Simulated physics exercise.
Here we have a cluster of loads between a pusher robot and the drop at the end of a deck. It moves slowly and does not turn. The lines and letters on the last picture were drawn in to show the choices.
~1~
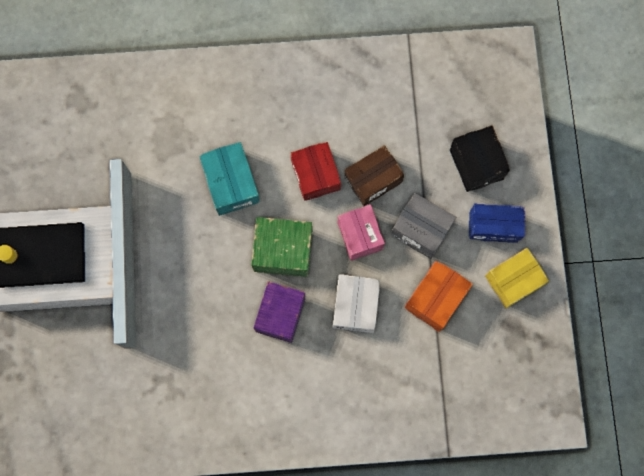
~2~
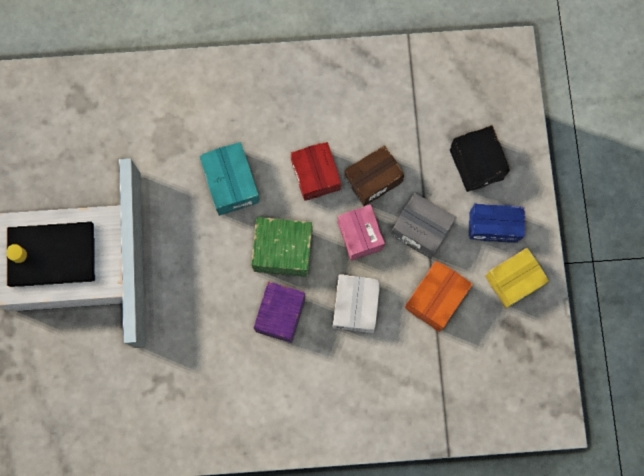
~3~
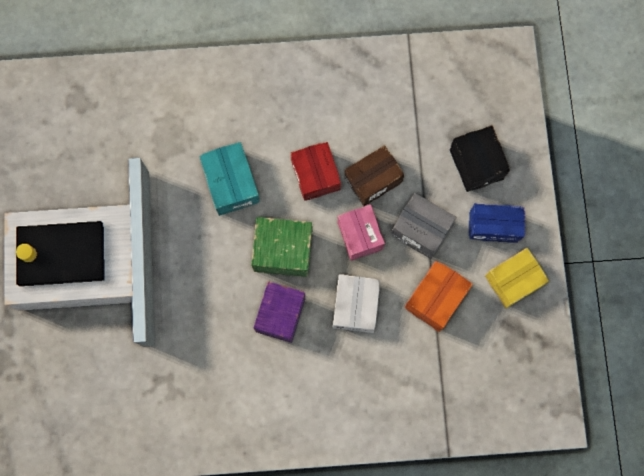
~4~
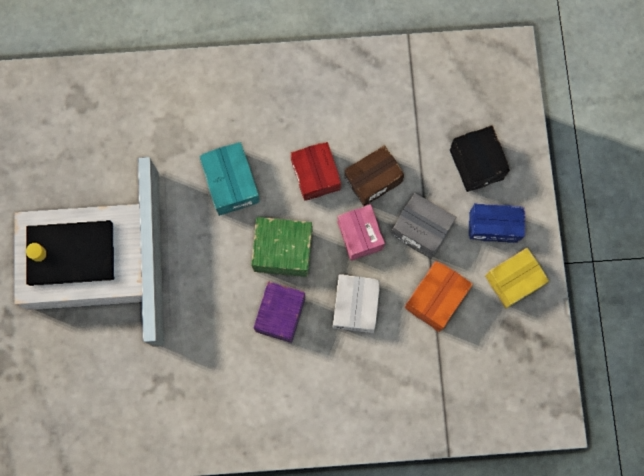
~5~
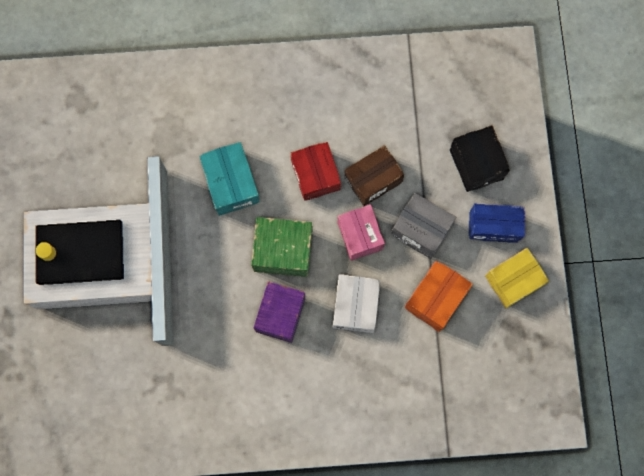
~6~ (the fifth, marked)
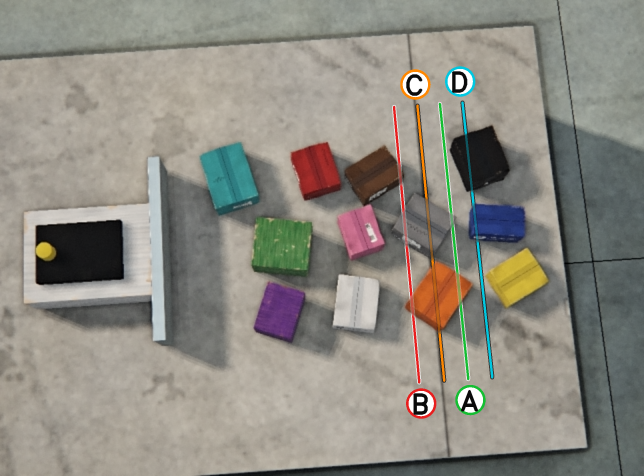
On a pale, marbled deck, a white pusher robot with a black top and a wide flat blade sits at the left, facing a loose cluster of colourful boxes. The robot creeps slowly and steadily to the right without turning, narrowing the gap, while the boxes stay still and untouched.
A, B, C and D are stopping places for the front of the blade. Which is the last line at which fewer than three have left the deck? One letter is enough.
No farther than B.
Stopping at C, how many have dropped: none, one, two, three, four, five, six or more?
In all, three.
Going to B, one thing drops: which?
It is the blue parcel.
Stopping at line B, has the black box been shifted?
By then, yes.
On the marked copy, A at (454, 237); B at (406, 240); C at (430, 239); D at (477, 235).
With B. Early on, robot (177, 245); turquoise parcel (273, 175); yellow parcel (517, 279).
Further on, robot (267, 239); blue parcel (520, 223); black box (489, 159).
At the end, robot (335, 234); blue parcel over the edge; black box (555, 155); one fallen.
As for the rest, A drops five; C drops three; D drops six.
